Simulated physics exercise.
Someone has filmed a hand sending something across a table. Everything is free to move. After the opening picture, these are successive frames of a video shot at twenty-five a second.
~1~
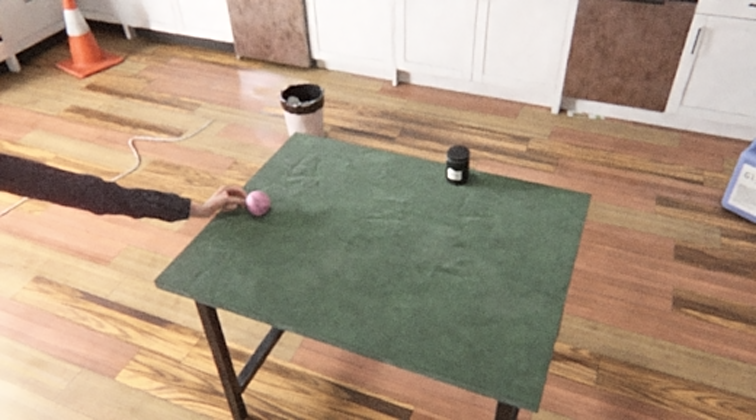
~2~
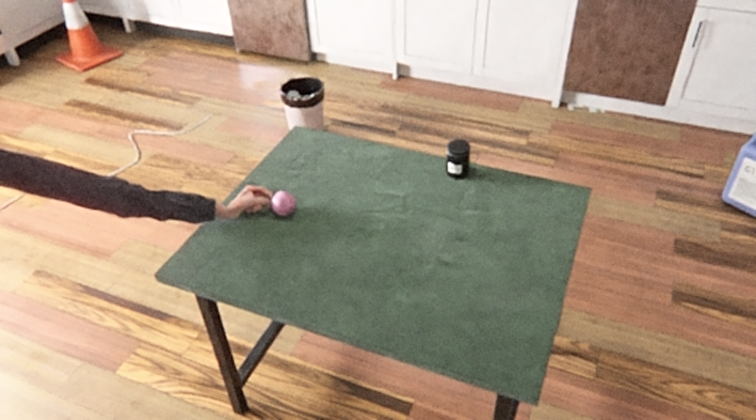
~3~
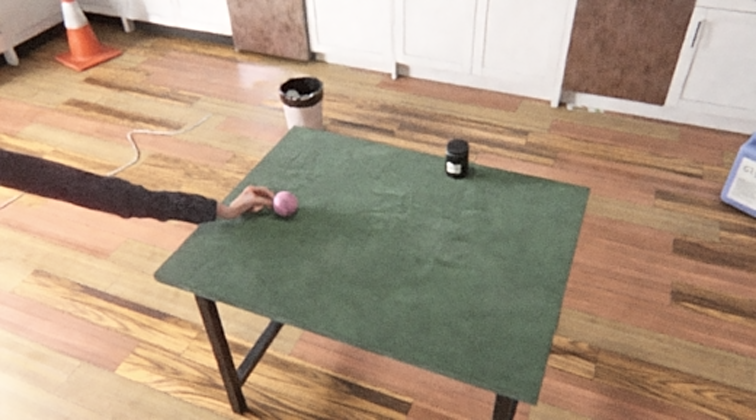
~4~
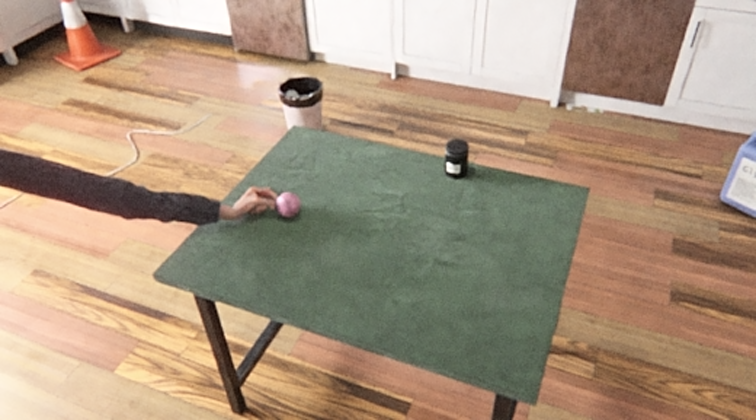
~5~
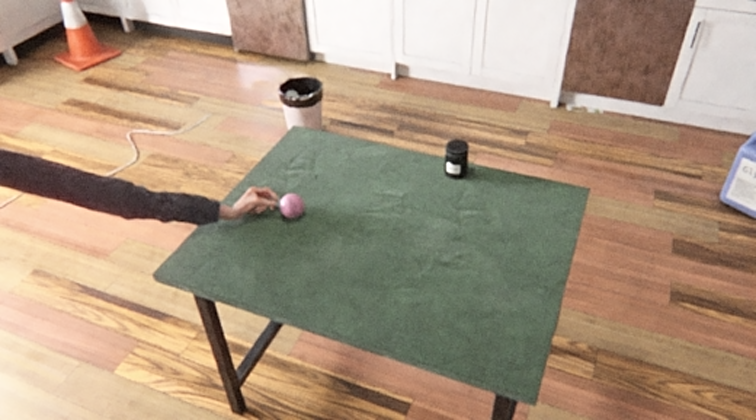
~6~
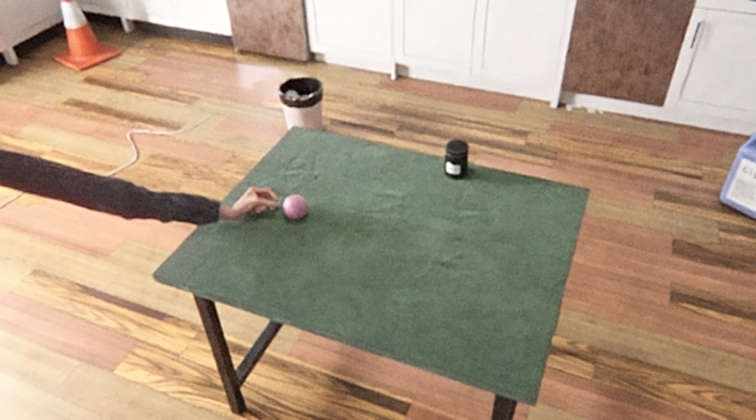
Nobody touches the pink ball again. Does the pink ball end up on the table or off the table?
The pink ball stays on the table.
Then, 0.20 s after the last picture, pink ball rolled about its own width near (310, 211).
Then, 0.40 s after the last picture, pink ball rolled about its own width near (319, 213).
At rest, moved from the start, pink ball. Seen from the same camera at the end, pink ball near (321, 214).
